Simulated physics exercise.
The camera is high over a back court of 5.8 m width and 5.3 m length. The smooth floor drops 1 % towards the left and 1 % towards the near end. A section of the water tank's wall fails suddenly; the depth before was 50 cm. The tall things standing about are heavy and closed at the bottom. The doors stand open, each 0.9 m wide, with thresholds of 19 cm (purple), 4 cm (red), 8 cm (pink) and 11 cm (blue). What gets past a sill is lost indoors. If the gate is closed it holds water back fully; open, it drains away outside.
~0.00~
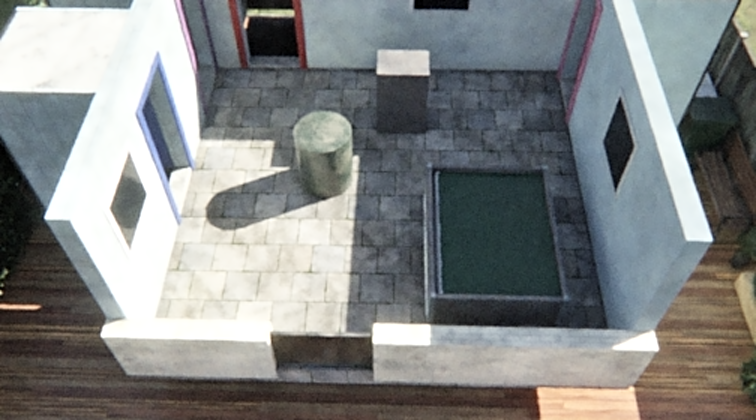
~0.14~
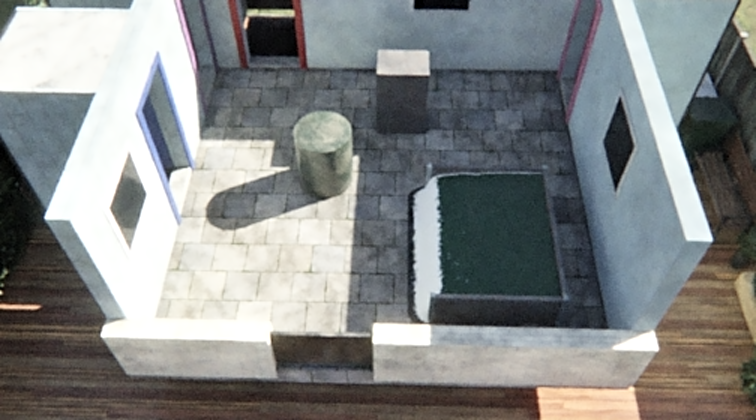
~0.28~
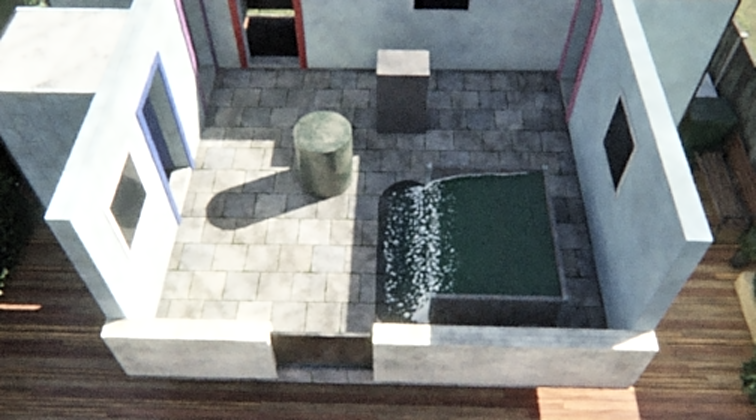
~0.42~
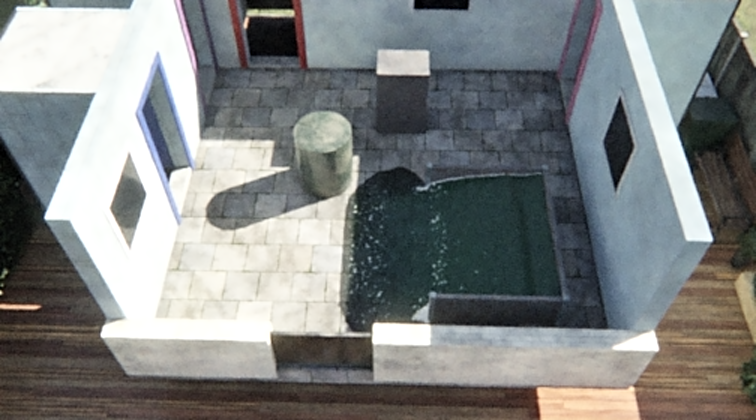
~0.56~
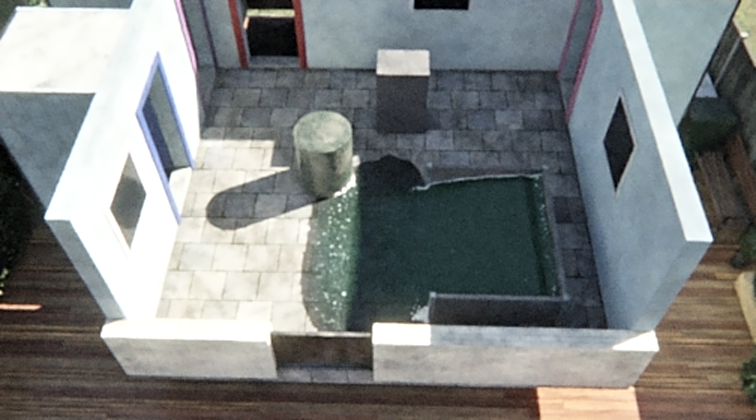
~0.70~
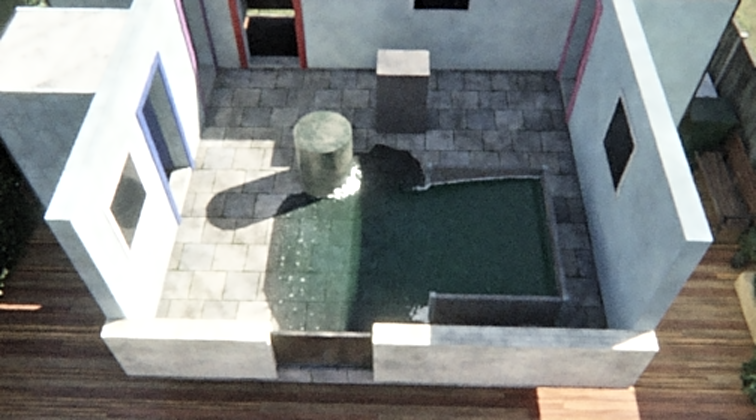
In a walled courtyard, dark green water bursting from the left side of a tank, spreading left across paving and reaching a round pillar.
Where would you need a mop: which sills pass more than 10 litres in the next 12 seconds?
The water let in: At the purple door it keeps below the limit; at the red door it exceeds the limit; at the pink door it keeps below the limit; at the blue door it passes the limit.
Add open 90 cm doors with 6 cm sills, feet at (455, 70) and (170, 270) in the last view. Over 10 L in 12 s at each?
In turn: Not over, over.
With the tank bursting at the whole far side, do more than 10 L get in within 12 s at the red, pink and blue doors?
Then: Red above, pink over, blue not over.
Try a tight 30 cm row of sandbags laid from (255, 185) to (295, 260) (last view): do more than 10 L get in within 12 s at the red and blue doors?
Then: Red above, blue under.
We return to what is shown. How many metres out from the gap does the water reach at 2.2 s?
Roughly 4.2 m.
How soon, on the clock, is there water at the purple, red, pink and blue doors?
Arrival: Purple 2.8 s, red 2.8 s, pink 8.0 s, blue 1.3 s.
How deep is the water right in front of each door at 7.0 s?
In cm: Purple 11, red 10, pink 0, blue 8.
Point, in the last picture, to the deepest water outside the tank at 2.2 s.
At about (148, 349).
After 1.4 s water covers 35 % of the floor and is deepest (25 cm) near (172, 253); purple door not reached, red door not reached, pink door not reached, blue door 10 cm at the sill, 0 L in.
After 2.2 s water covers 45 % of the floor and is deepest (40 cm) near (148, 349); purple door not reached, red door not reached, pink door not reached, blue door 20 cm at the sill, 17 L in.
After 3.5 s water covers 55 % of the floor and is deepest (24 cm) near (279, 338); purple door 4 cm at the sill, 0 L in, red door 4 cm at the sill, 0 L in, pink door not reached, blue door 17 cm at the sill, 52 L in.
After 7.0 s water covers 80 % of the floor and is deepest (12 cm) near (216, 76); purple door 11 cm at the sill, 0 L in, red door 10 cm at the sill, 81 L in, pink door not reached, blue door 8 cm at the sill, 65 L in.
After 12.0 s water covers 100 % of the floor and is deepest (12 cm) near (148, 349); purple door 5 cm at the sill, 0 L in, red door 4 cm at the sill, 107 L in, pink door 3 cm at the sill, 0 L in, blue door 7 cm at the sill, 65 L in.
